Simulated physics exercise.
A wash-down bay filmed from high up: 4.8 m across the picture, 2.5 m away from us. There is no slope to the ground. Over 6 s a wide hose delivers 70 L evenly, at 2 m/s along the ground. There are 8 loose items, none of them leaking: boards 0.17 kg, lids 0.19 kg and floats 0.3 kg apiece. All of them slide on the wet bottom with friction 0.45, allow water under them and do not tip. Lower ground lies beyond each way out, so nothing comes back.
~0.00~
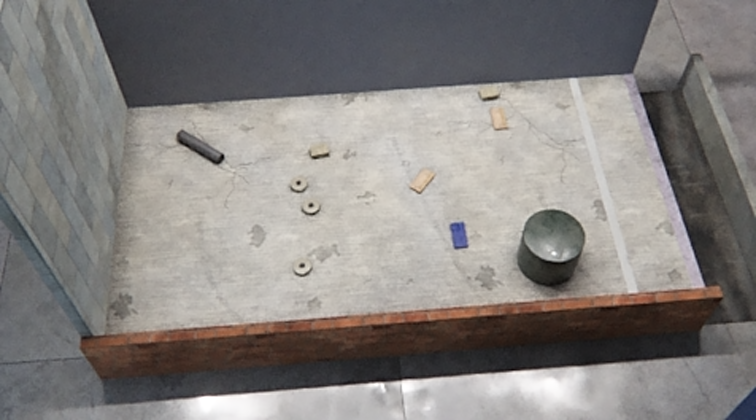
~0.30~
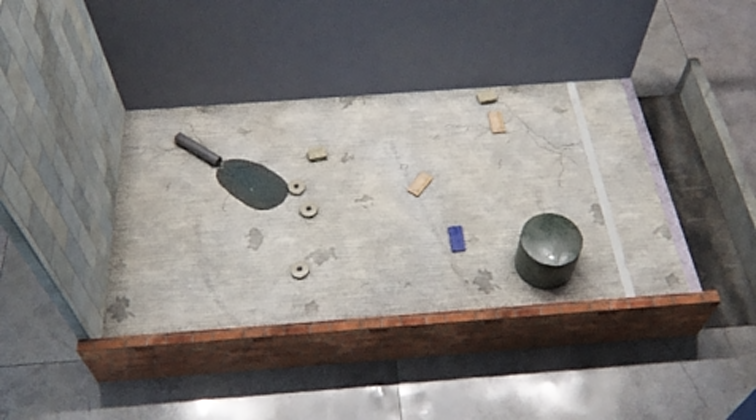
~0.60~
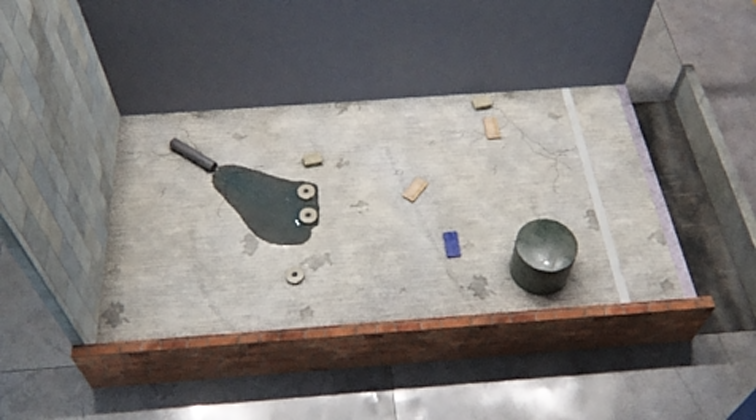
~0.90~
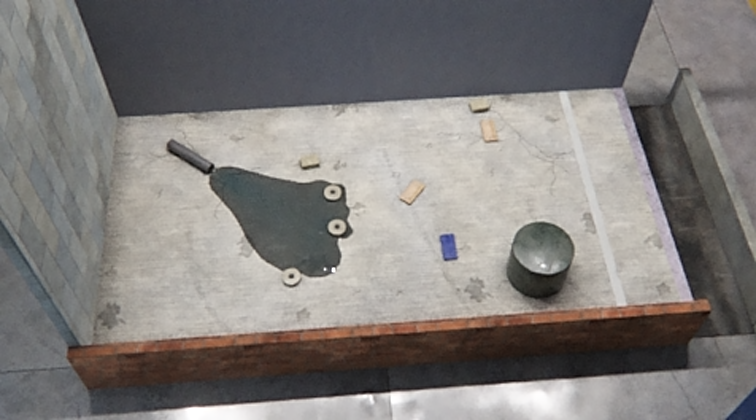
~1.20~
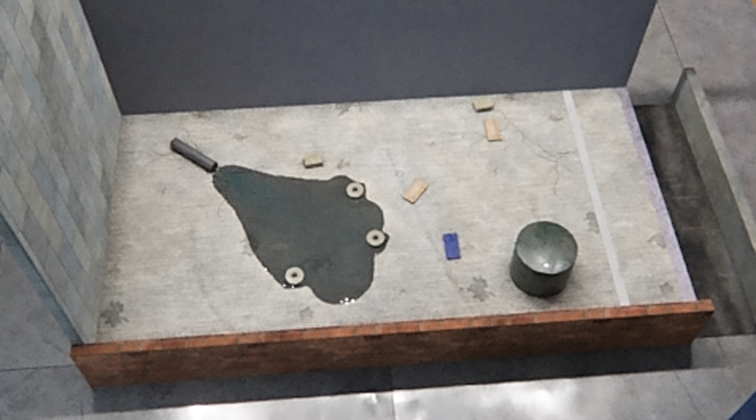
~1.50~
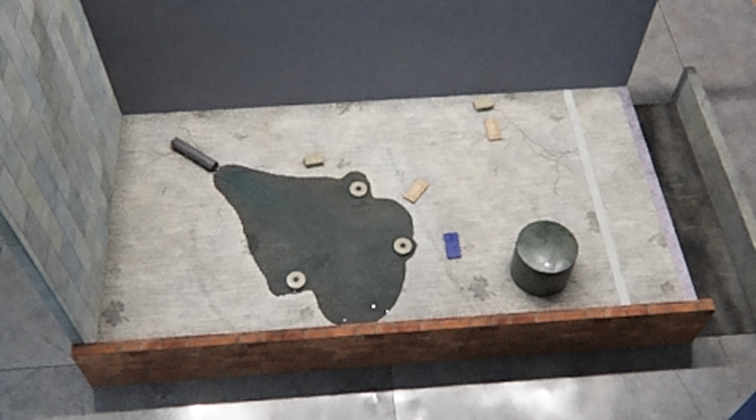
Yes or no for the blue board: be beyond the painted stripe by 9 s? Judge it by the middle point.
Result - blue board stays on the near side.
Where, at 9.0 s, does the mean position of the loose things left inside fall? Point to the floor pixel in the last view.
Close to pixel (445, 197).
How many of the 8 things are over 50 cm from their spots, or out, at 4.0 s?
It comes to 3.
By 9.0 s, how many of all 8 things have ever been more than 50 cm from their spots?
3.
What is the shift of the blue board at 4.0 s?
By that time, close to 50 cm.
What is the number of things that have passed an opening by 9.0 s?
By my count, 0.
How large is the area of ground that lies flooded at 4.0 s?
My estimate is roughly 3.0 m2.
After 2.1 s the blue board is near (453, 245), 0.0 m from its start, aground; 0 of 8 are over the mark; 0 afloat.
After 4.0 s the blue board is near (513, 242), 0.5 m from its start, aground; 0 of 8 are over the mark; 1 afloat.
After 6.3 s the blue board is near (566, 230), 1.0 m from its start, aground; 0 of 8 are over the mark; 2 afloat.
After 9.0 s the blue board is near (566, 230), 1.0 m from its start, afloat; 1 of 8 are over the mark; 1 afloat.
